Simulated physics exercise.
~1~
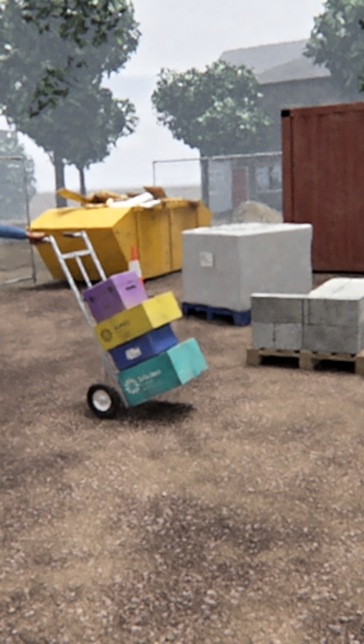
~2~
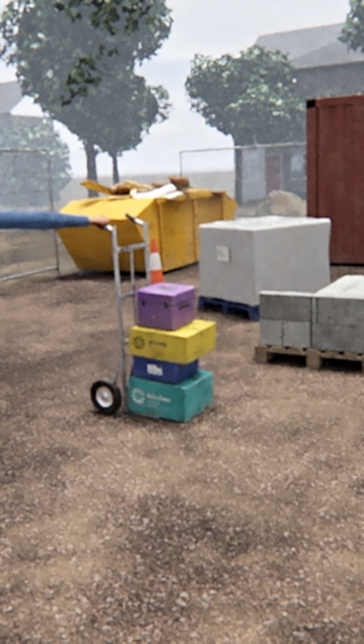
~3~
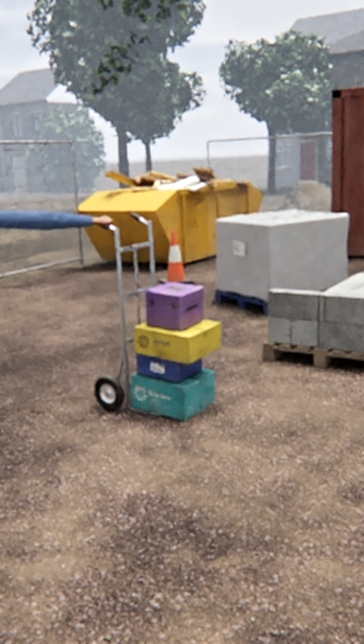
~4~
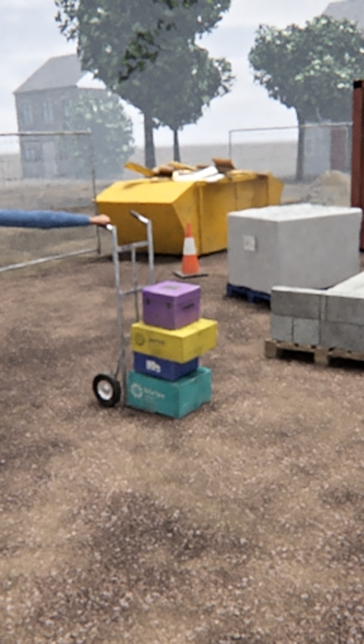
On a gravelly yard with a yellow skip and stacked blocks, a blue-sleeved arm swings a tilted hand truck upright, its purple, yellow, blue and turquoise boxes settling level with it. The stack stays standing, still in its pile, as the view drifts sideways.
